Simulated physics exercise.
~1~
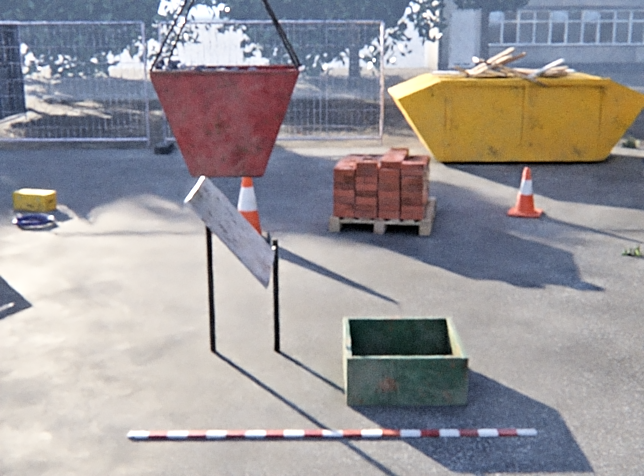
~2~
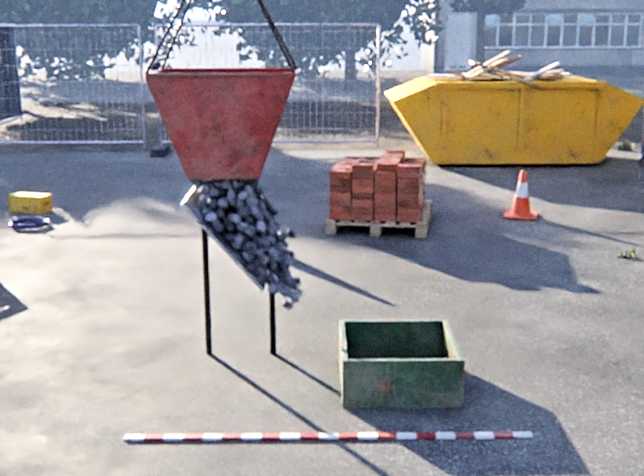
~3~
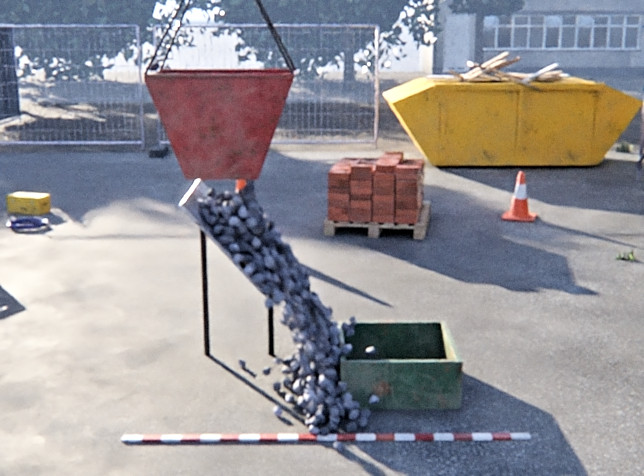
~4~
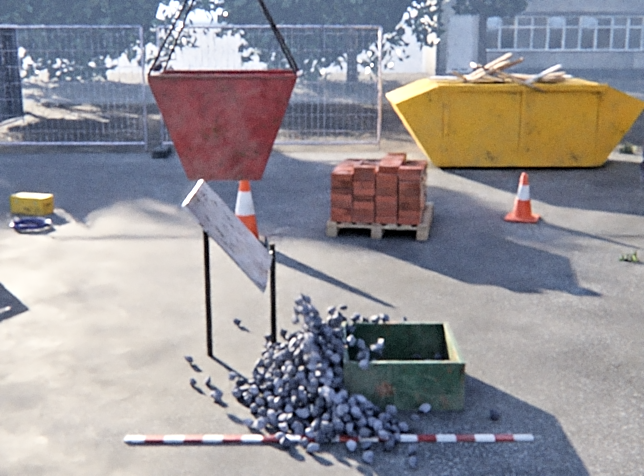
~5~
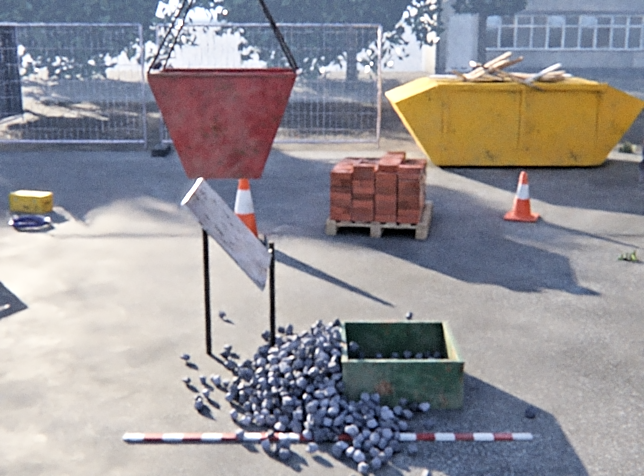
Dark grey stones dropped from a hanging red skip onto a sloping board and slid down to the right, pouring onto the ground and piling up mostly left of the green bin, with only a few ending up inside and some scattered around it.
